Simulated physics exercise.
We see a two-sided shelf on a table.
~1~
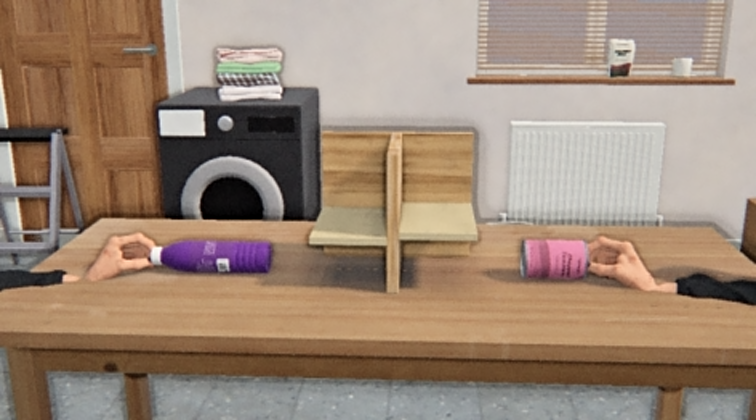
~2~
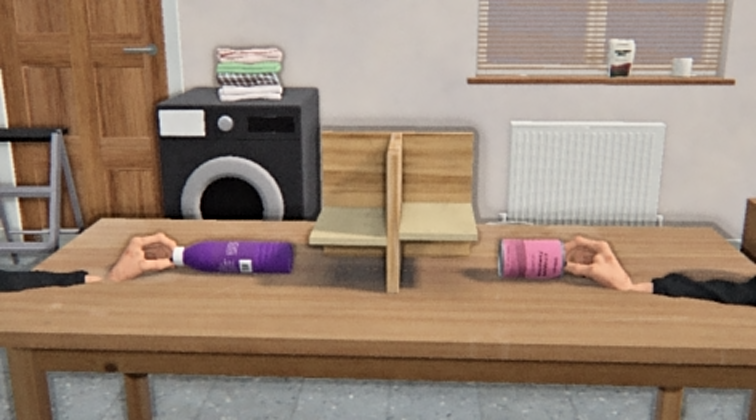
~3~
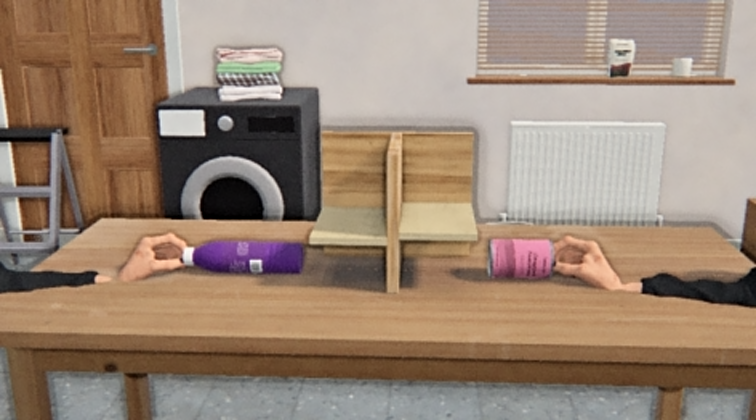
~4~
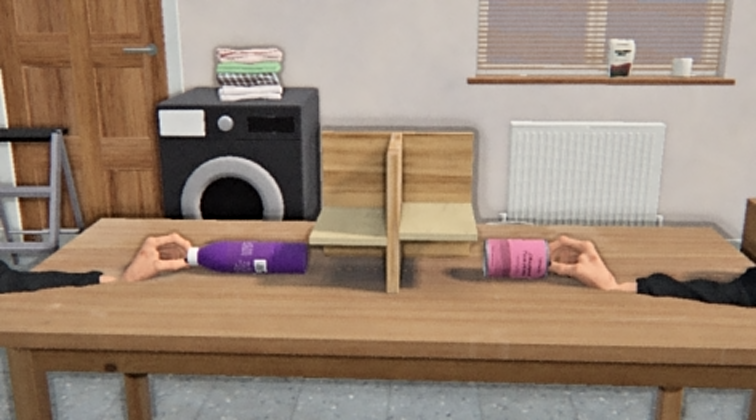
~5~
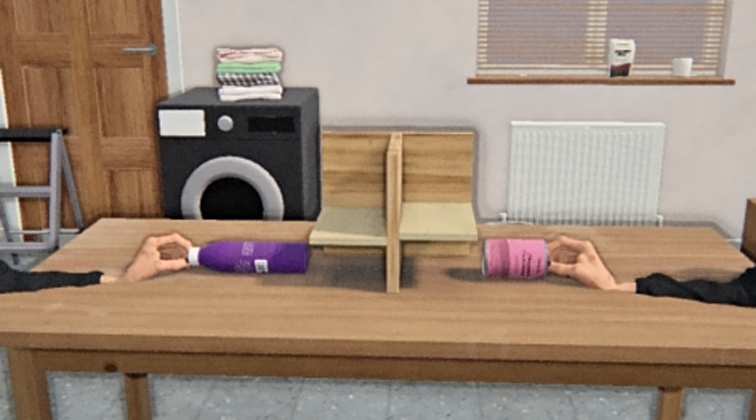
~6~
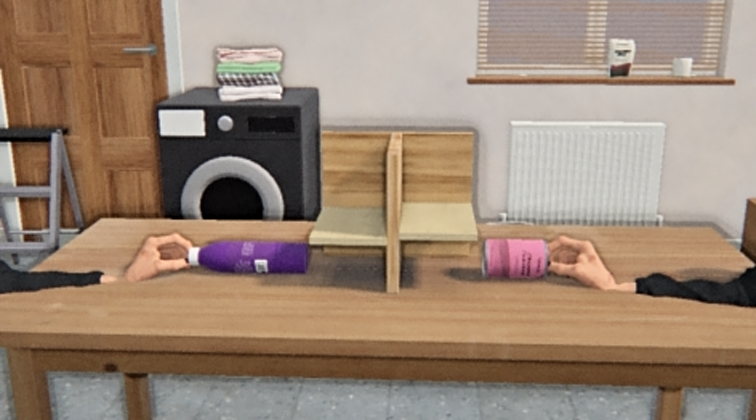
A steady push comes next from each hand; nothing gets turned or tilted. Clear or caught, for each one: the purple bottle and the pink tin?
Outcome: The purple bottle will be low enough. The pink tin will be low enough.
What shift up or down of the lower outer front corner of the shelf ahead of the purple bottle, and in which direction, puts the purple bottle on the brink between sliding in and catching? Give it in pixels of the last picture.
Down, by around 16 pixels.
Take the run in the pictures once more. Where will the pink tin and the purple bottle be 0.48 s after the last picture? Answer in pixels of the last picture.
Around (480, 258); the other around (280, 258).
Then, 0.48 s later than the last frame, purple bottle sliding up to the opening near (280, 258); pink tin part of the way in near (480, 258).
When it is over, the purple bottle slides in, near (324, 259); the pink tin slides in, near (440, 258).
